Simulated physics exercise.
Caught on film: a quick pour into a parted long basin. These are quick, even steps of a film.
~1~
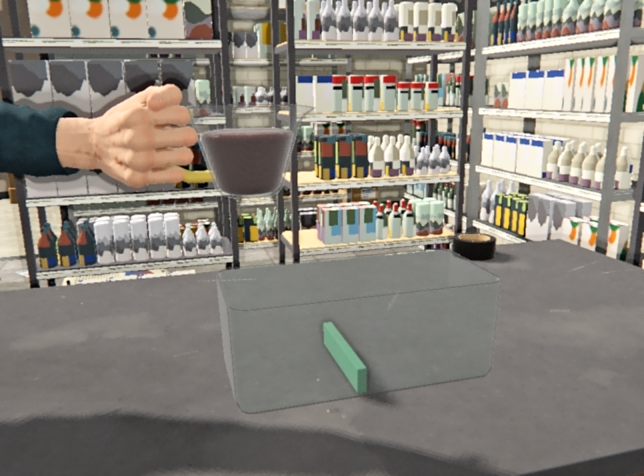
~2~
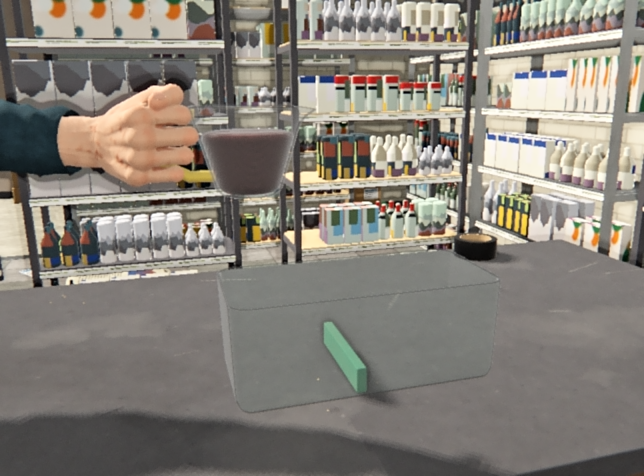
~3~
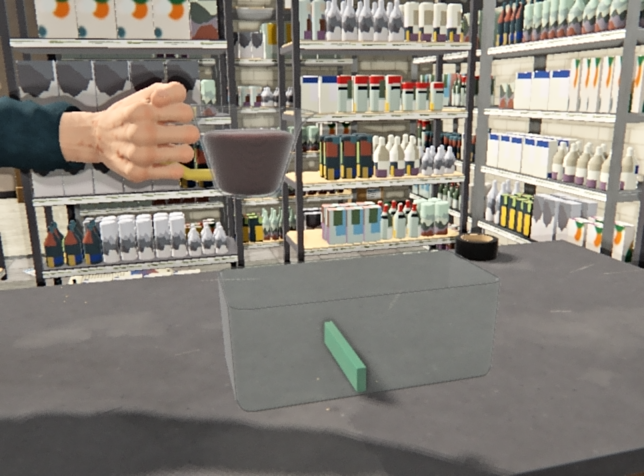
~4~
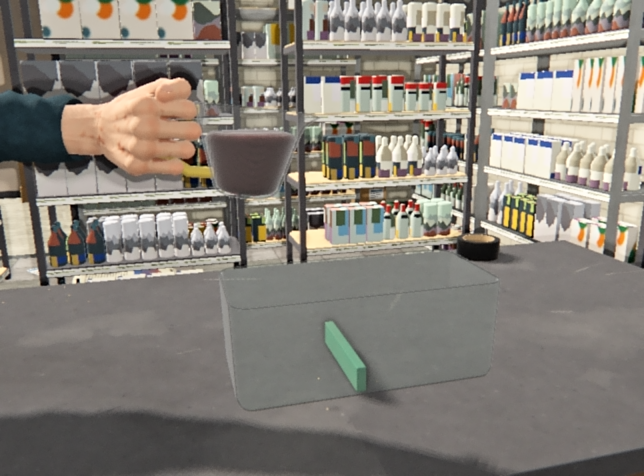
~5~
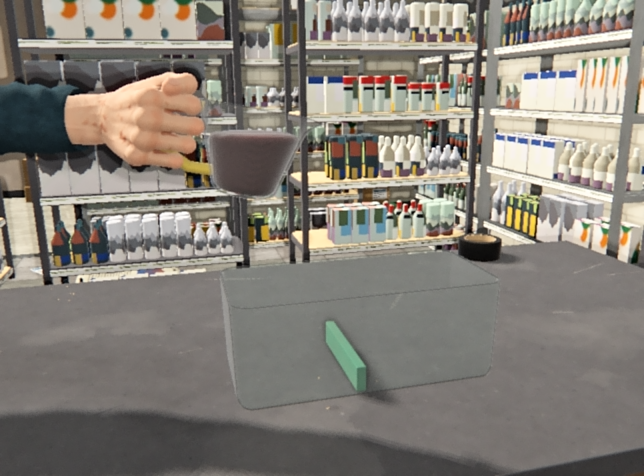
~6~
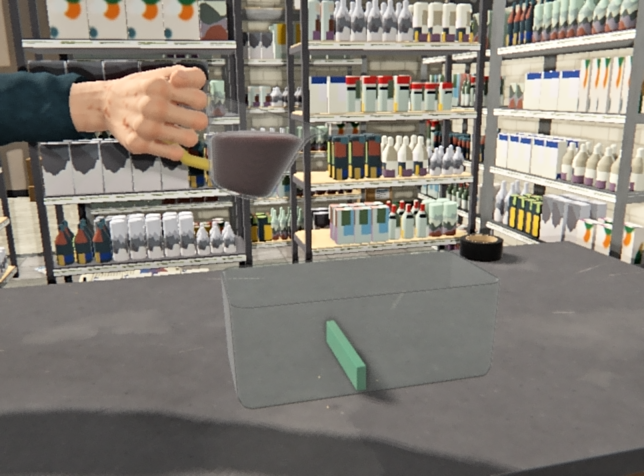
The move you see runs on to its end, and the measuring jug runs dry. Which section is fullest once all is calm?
It is the right one.
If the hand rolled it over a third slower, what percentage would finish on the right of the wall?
About 75 per cent.
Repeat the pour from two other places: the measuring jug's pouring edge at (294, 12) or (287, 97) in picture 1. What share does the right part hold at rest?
First some 55, then 20 per cent.
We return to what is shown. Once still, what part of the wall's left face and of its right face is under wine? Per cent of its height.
Left: 20 %. Right: 30 %.
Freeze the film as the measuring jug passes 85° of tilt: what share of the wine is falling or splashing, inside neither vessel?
About 35 per cent.
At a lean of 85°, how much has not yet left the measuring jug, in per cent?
Close to 50 per cent.
A moment on, the tilt is 85° and 52 per cent is still to pour, 0 is left of the wall and 11 right of it.
Next, the tilt is 113° and 2 per cent is still to pour, 30 is left of the wall and 61 right of it.
Then the tilt is 113° and 0 per cent is still to pour, 37 is left of the wall and 62 right of it.
Later the tilt is 113° and 0 per cent is still to pour, 37 is left of the wall and 62 right of it.
At rest 37 per cent lies left of the wall, 62 right of it and 1 outside.
